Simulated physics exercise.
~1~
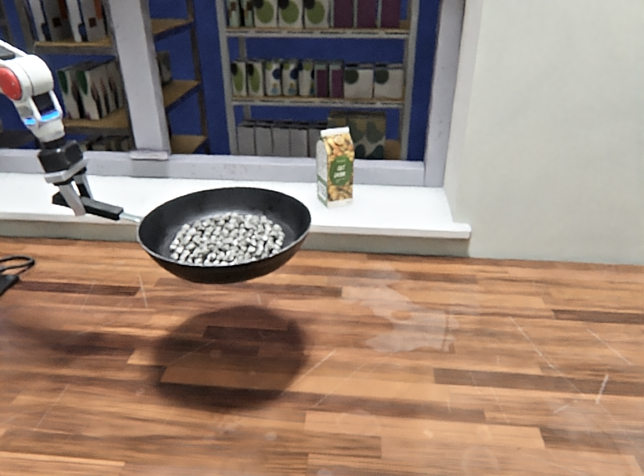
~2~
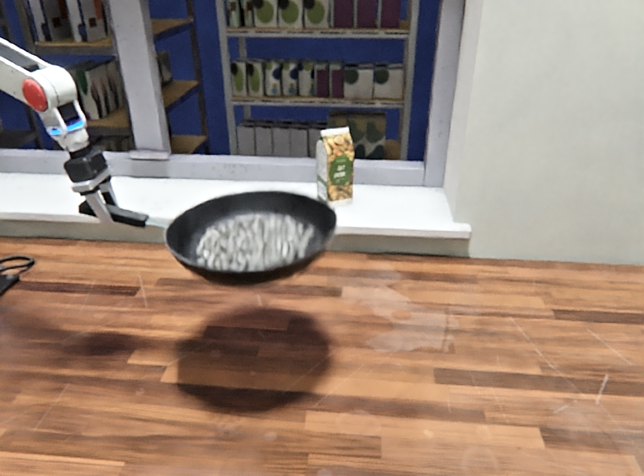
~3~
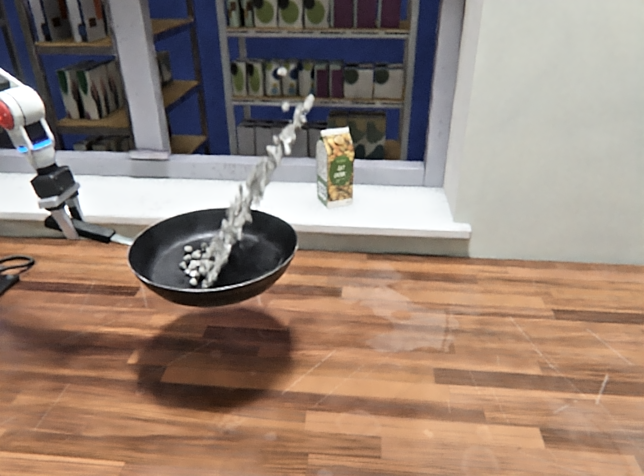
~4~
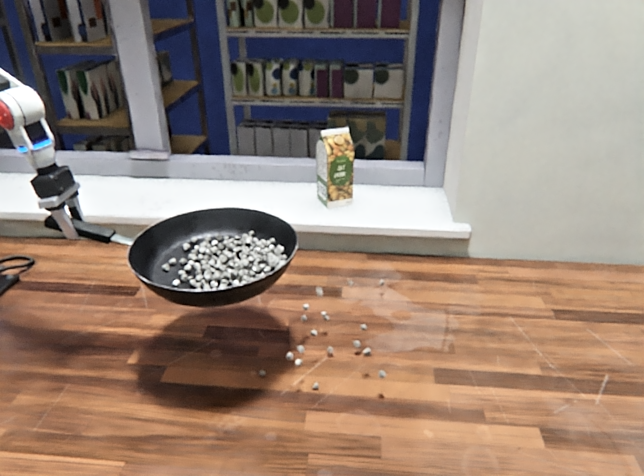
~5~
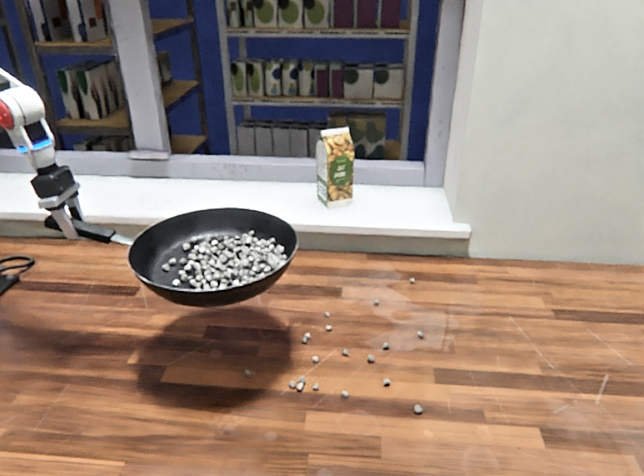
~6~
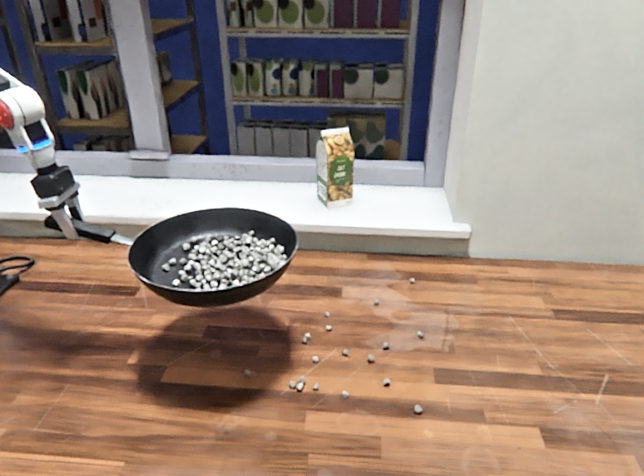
A robot arm tosses small pebbles in a frying pan, spilling some onto the table.
